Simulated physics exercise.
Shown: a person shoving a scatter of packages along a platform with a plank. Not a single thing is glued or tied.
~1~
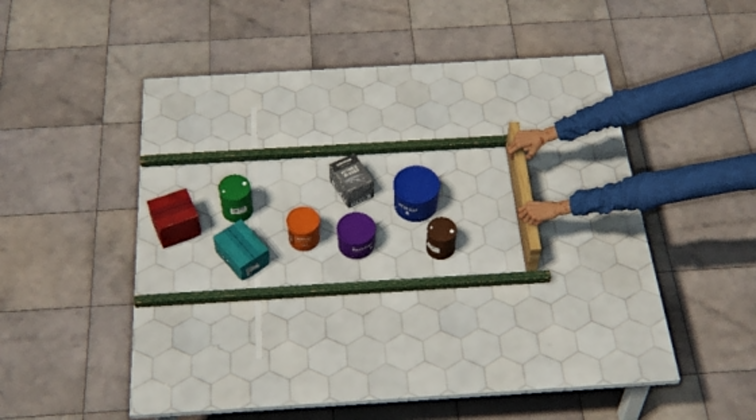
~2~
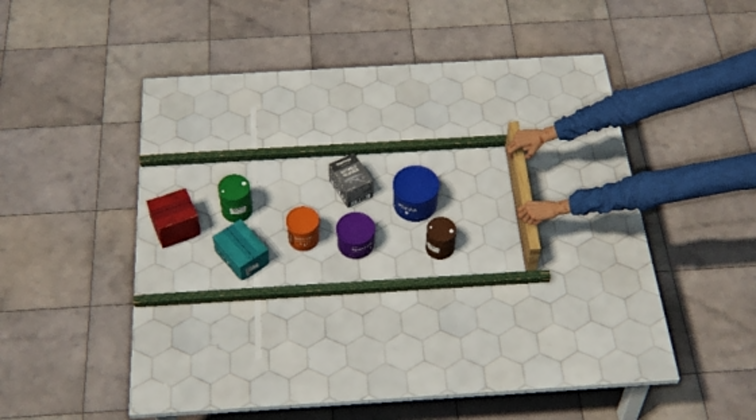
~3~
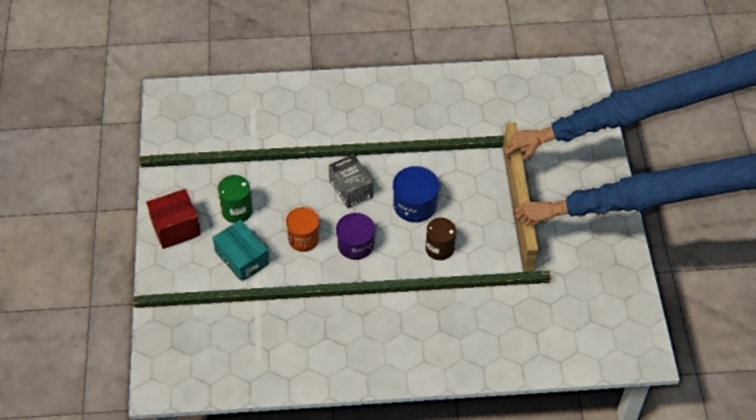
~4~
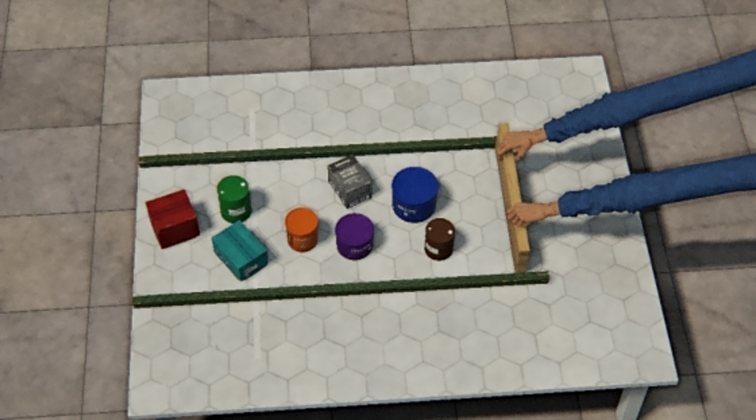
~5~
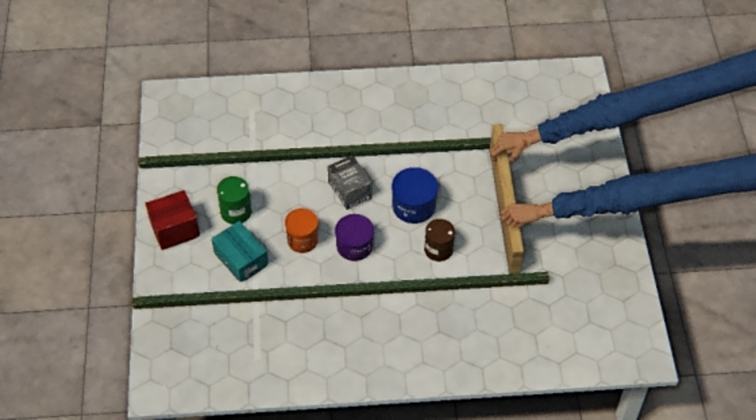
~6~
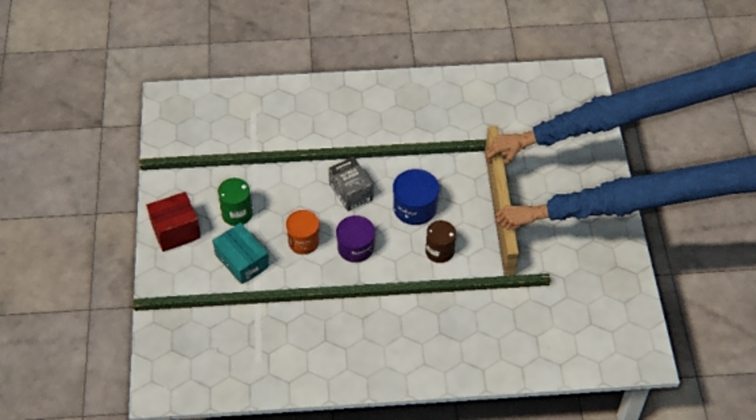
Two blue-sleeved arms reach in from the right and grip a wooden plank across a pale hexagon-tiled table, seen from above over brown paving. Between two dark green strips lie a red parcel at left, a green canister, a turquoise parcel, an orange pail, a grey container, purple and blue pails, and a small brown container nearest the plank. The hands slide the plank slightly left, while the packages and view stay practically still.
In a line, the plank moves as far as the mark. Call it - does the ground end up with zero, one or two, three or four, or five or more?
The ground ends up with zero.
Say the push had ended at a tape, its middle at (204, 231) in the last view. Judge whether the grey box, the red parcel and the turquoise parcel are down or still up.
Okay, so the grey box is still on top, the red parcel ends up down, and finally the turquoise parcel is still on top.
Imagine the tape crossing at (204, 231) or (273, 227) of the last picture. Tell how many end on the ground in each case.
Respectively 1 and 0.
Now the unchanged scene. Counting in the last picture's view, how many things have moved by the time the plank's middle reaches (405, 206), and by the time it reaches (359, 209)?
By the first moment it's 3, by the second it's 5.
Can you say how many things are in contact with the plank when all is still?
The count comes out at 4.
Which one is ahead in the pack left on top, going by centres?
Red parcel.
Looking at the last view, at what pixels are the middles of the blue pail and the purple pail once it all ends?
In the last picture the blue pail sits around (232, 204) and the purple pail around (237, 242).
Soon after, none off yet; red parcel at rest near (174, 222); green canister at rest near (235, 202); turquoise parcel at rest near (241, 254).
Then, none off yet; red parcel at rest near (174, 222); green canister at rest near (235, 202); turquoise parcel moved a little near (236, 257).
At rest, the number that fall off is zero.
